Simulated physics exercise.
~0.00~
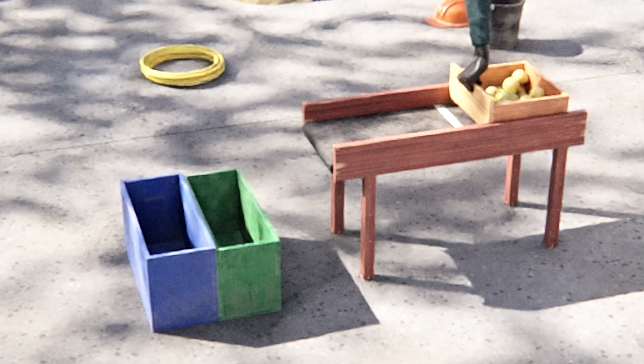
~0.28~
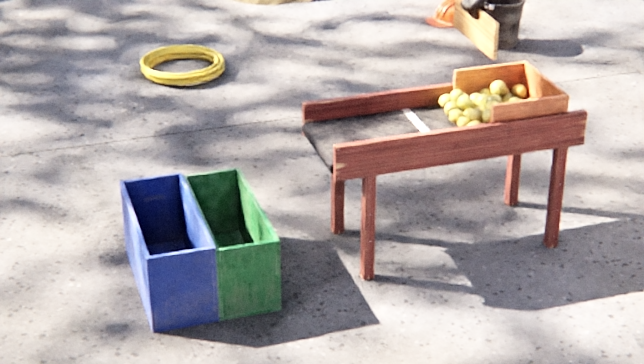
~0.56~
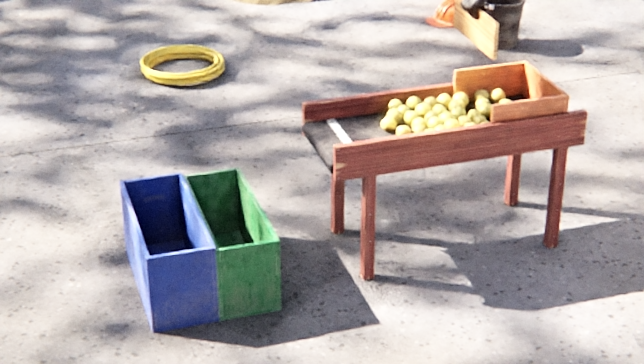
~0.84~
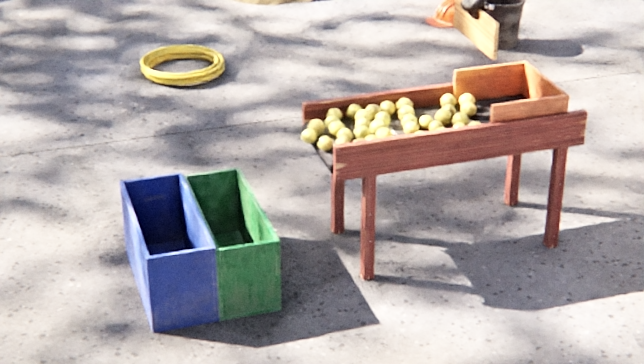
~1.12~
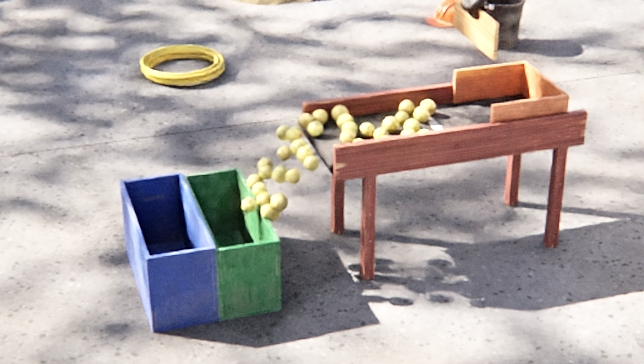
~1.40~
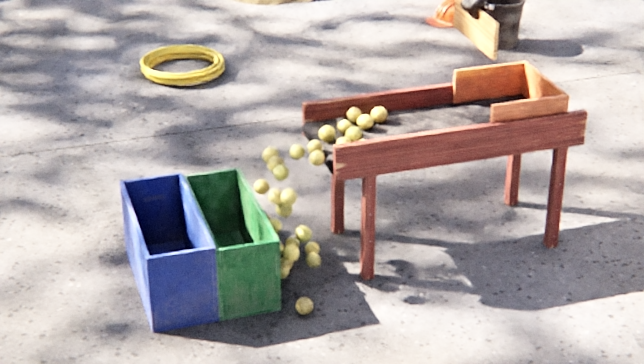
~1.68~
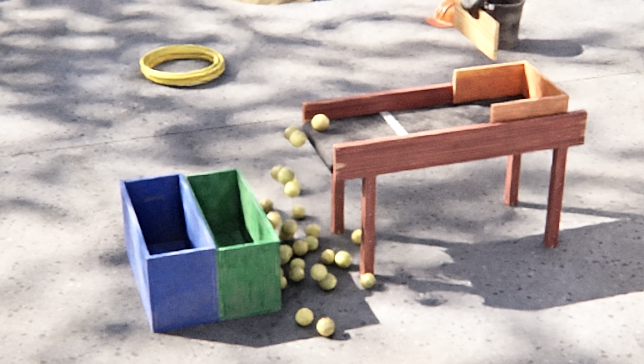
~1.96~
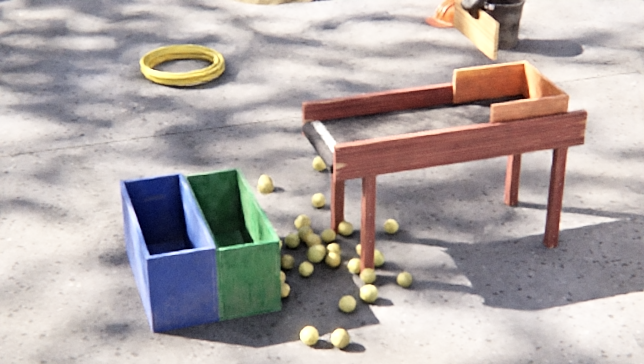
Yellow apples spilled from an orange pen once its gate was lifted, rode left along the belt and tumbled off the end, a couple landing in the green box while most fell short and scattered across the ground, leaving the belt empty.
